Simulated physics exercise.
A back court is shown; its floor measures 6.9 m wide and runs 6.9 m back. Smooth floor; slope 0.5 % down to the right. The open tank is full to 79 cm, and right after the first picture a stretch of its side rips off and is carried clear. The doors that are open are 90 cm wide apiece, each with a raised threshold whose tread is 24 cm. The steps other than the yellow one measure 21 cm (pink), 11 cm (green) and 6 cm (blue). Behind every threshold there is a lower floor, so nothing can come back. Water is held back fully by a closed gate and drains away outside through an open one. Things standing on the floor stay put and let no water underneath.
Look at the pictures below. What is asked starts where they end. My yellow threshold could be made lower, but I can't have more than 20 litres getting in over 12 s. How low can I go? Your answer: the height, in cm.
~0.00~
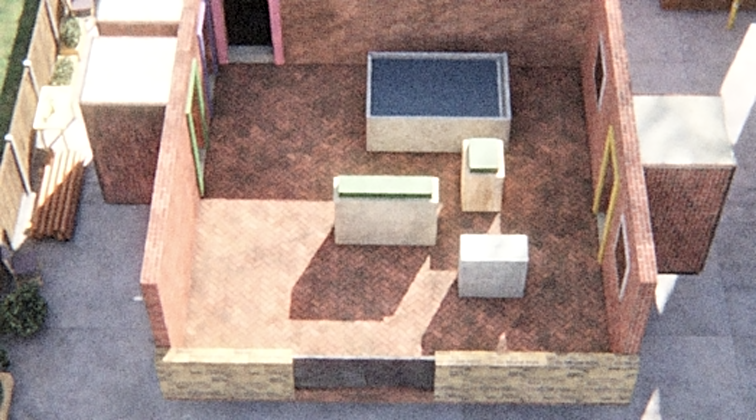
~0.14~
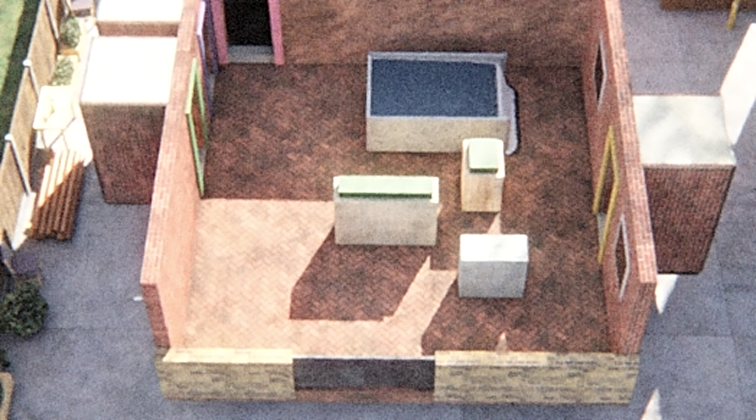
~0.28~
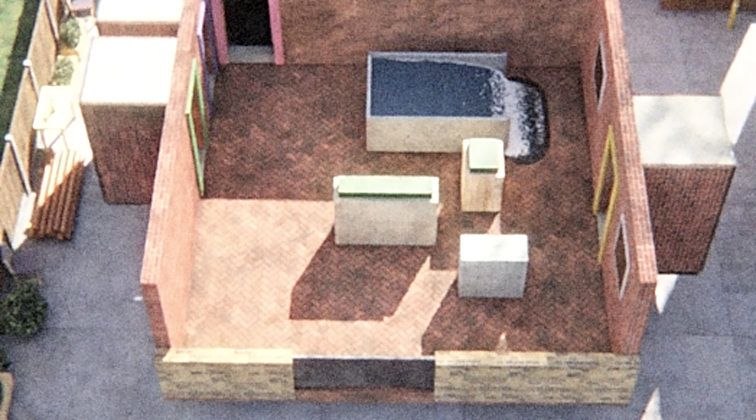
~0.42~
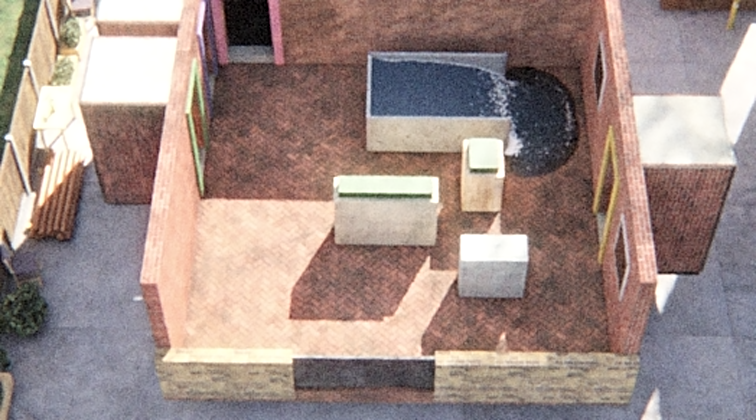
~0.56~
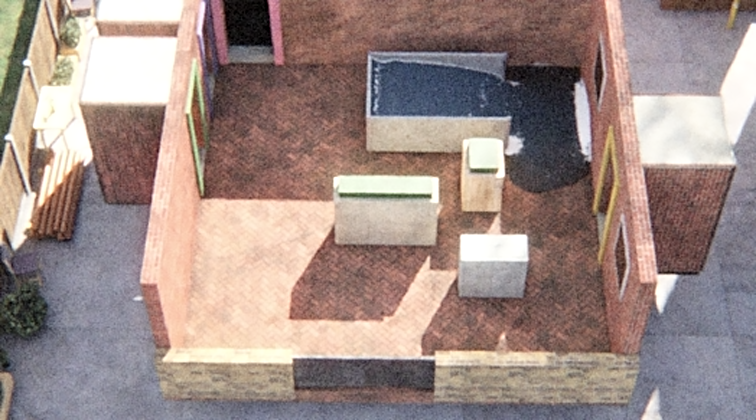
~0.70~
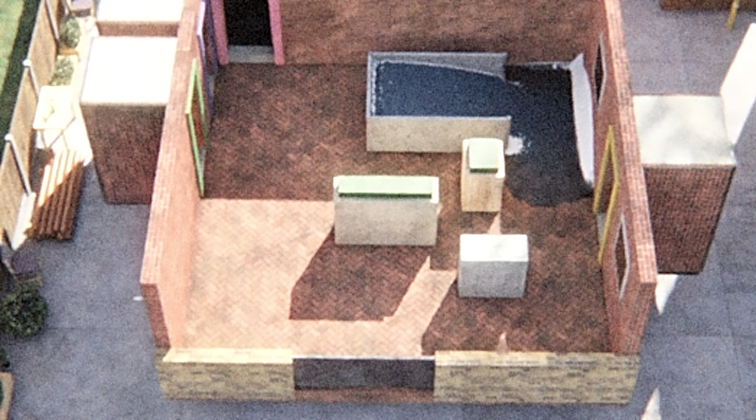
You could bring it down to roughly 8 cm.
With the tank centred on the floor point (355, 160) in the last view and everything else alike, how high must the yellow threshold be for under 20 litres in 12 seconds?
About 6.5 cm.
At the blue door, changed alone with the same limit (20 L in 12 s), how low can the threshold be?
For blue: Close to 18 cm.
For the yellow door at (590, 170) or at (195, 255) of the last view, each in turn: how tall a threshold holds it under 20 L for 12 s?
In turn: About 30 cm, about 8.0 cm.
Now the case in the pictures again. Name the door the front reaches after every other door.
Green, last of all.
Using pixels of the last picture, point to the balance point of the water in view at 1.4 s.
The centre of all the water is around (497, 122).
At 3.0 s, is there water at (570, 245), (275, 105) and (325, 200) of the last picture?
Status: Submerged / clear / clear.
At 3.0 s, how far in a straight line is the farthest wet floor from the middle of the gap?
Roughly 5.8 m from the gap.
After 1.4 s water covers 15 % of the floor, deepest (60 cm) near (579, 68); 9 cm at the yellow door, 0 litres in over its 7 cm threshold.
After 3.0 s water covers 40 % of the floor, deepest (36 cm) near (579, 68); 11 cm at the yellow door, 12 litres in over its 7 cm threshold.
After 12.0 s water covers 100 % of the floor, deepest (10 cm) near (459, 193); 7 cm at the yellow door, 31 litres in over its 7 cm threshold.
At the yellow door as built, the water arrived by 1.1 s and peaked near 12 cm at 2.4 s.
With a threshold of 6.5 cm, 38 litres would have come in within the 12 s; with 9 cm, 11 litres. So under 20 litres takes about 8 cm.
